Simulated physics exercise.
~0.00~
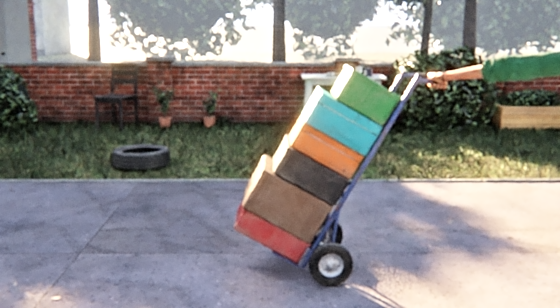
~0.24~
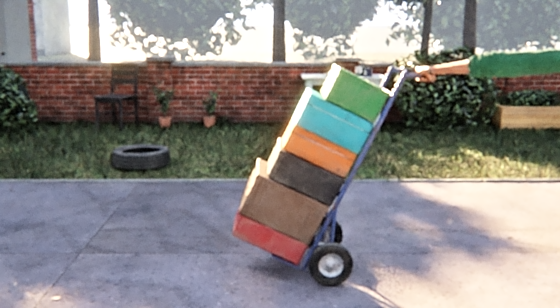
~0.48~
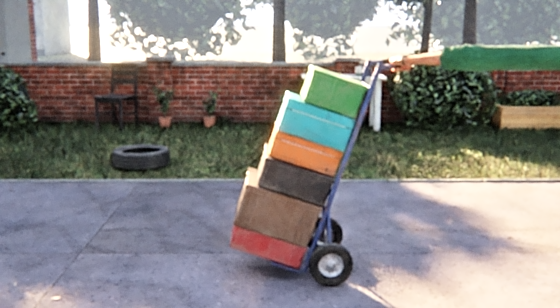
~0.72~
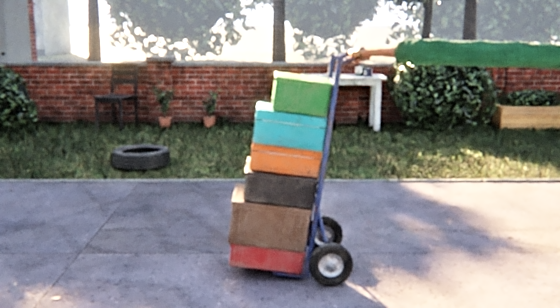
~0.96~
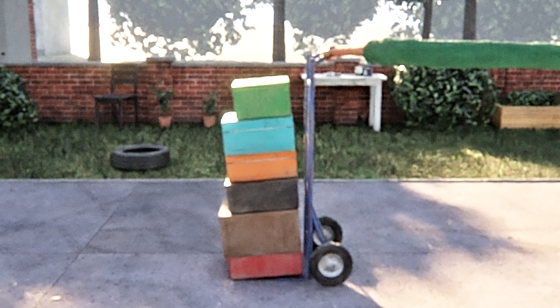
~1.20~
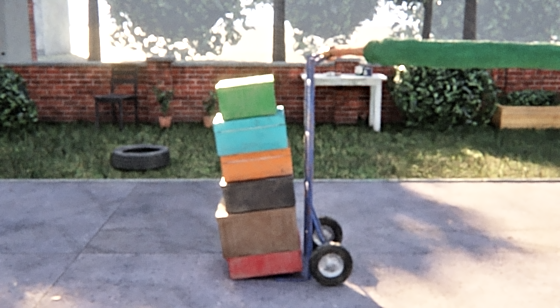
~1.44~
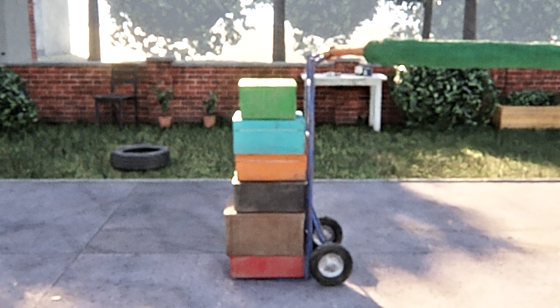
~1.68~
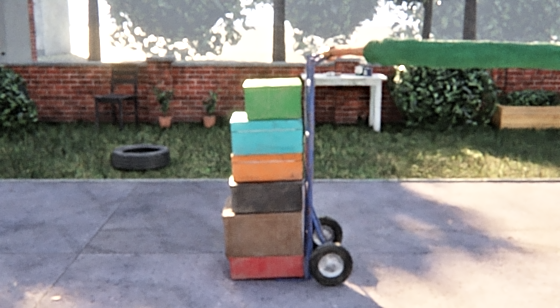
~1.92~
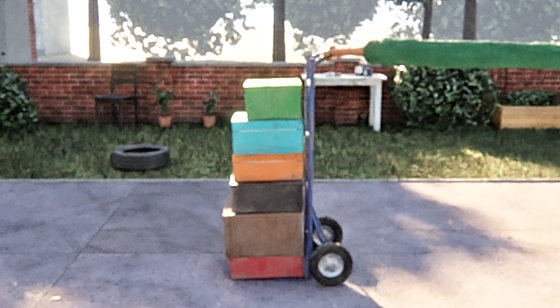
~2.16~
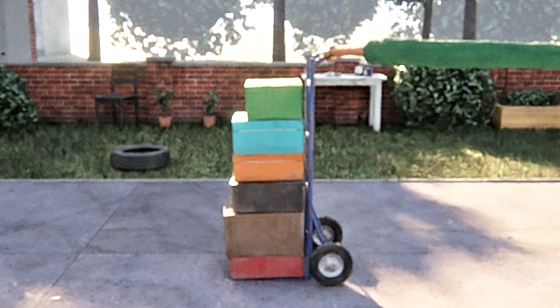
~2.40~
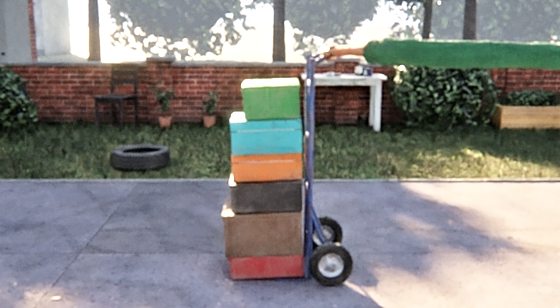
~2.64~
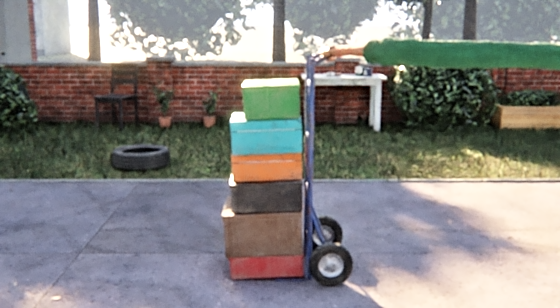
A green-sleeved arm tipping a loaded blue hand truck upright, its stack of six coloured boxes rocking briefly, then standing still.
